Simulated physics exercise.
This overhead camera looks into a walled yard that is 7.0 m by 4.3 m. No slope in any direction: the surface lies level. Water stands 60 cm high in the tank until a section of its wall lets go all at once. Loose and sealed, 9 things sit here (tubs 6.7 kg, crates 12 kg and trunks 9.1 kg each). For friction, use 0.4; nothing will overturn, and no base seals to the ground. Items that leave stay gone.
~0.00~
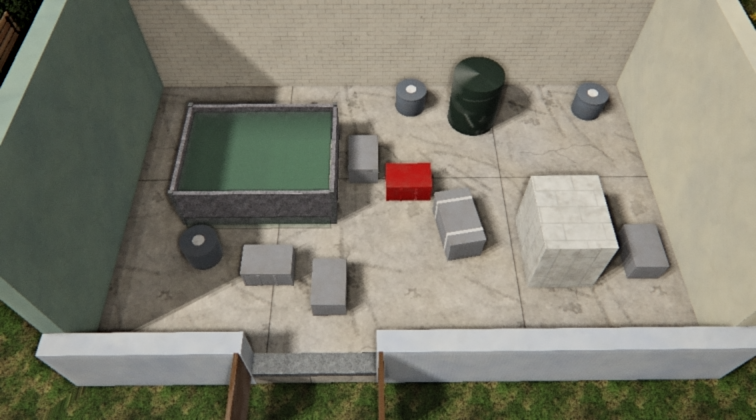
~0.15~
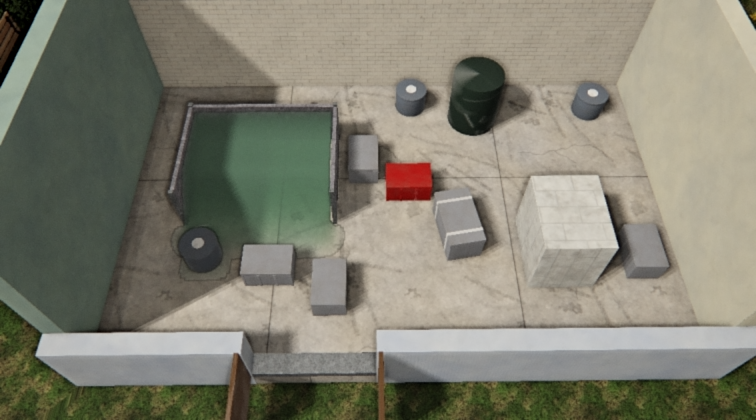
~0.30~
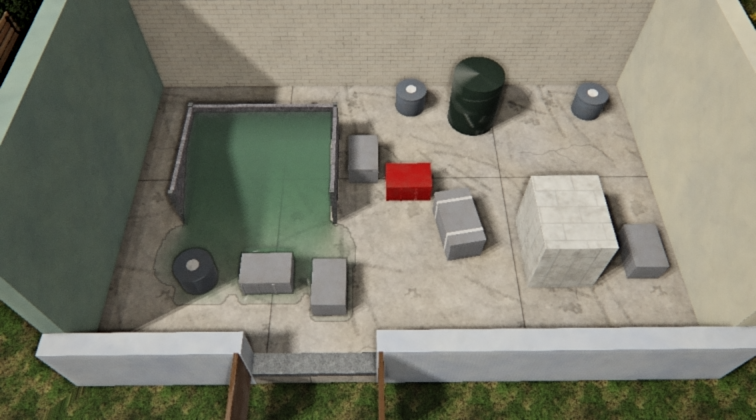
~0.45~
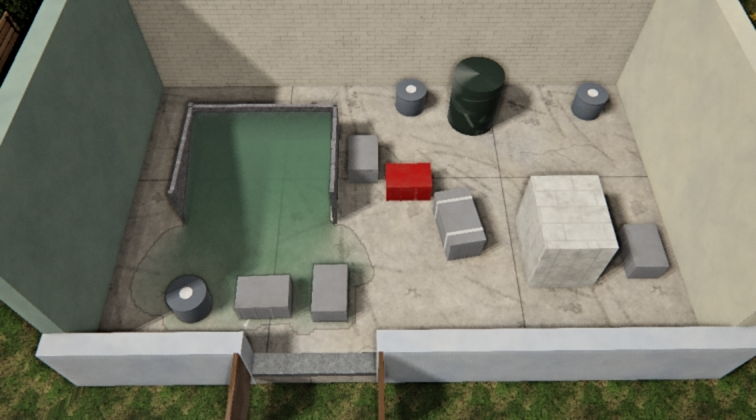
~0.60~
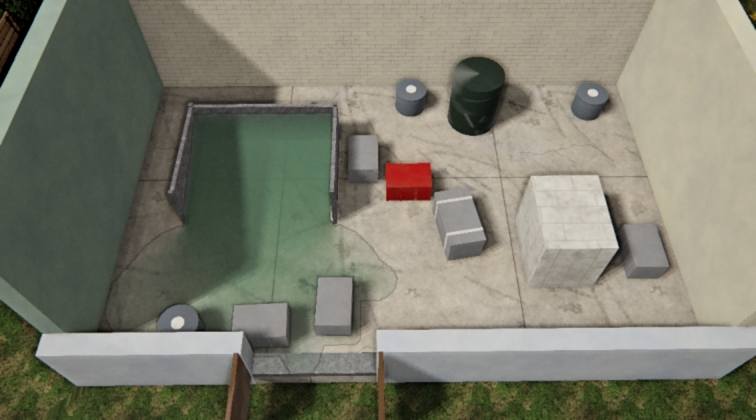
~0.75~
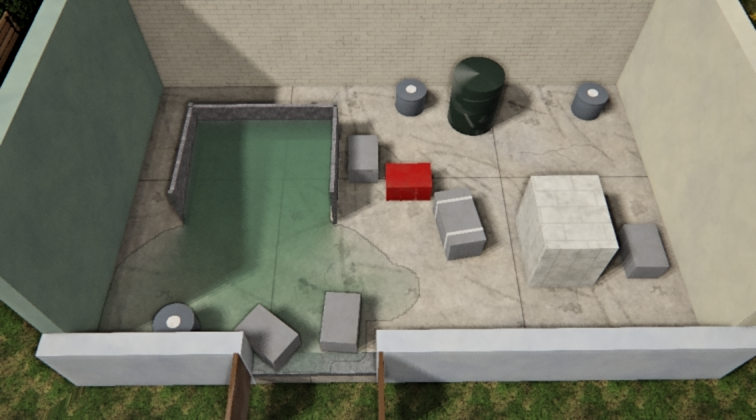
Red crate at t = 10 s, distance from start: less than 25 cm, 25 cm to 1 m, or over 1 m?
It remains nearby.
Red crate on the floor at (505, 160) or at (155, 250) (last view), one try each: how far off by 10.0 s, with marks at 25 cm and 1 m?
Respectively: It rests almost unmoved; it is shoved a long way.
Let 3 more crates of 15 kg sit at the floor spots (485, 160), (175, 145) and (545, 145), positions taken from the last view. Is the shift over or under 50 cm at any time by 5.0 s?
Taking them in order: Not far enough, far enough and not far enough.
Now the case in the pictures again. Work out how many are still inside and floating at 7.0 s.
At that moment it comes to 2.
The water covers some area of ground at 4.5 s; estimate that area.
About 19 m2 is covered.
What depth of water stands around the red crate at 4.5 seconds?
Roughly 0 cm at that moment.
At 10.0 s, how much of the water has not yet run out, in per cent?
Somewhere near 60 percent, give or take.
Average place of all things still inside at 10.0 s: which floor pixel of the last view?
I'd put it close to (487, 162) in the last view.
After 2.0 s the red crate is near (409, 175), 0.0 m from its start, aground; 2 of 9 are out; 1 afloat.
After 4.5 s the red crate is near (409, 175), 0.0 m from its start, aground; 2 of 9 are out; 0 afloat.
After 7.0 s the red crate is near (409, 175), 0.0 m from its start, aground; 2 of 9 are out; 2 afloat.
After 10.0 s the red crate is near (409, 175), 0.0 m from its start, aground; 2 of 9 are out; 2 afloat.
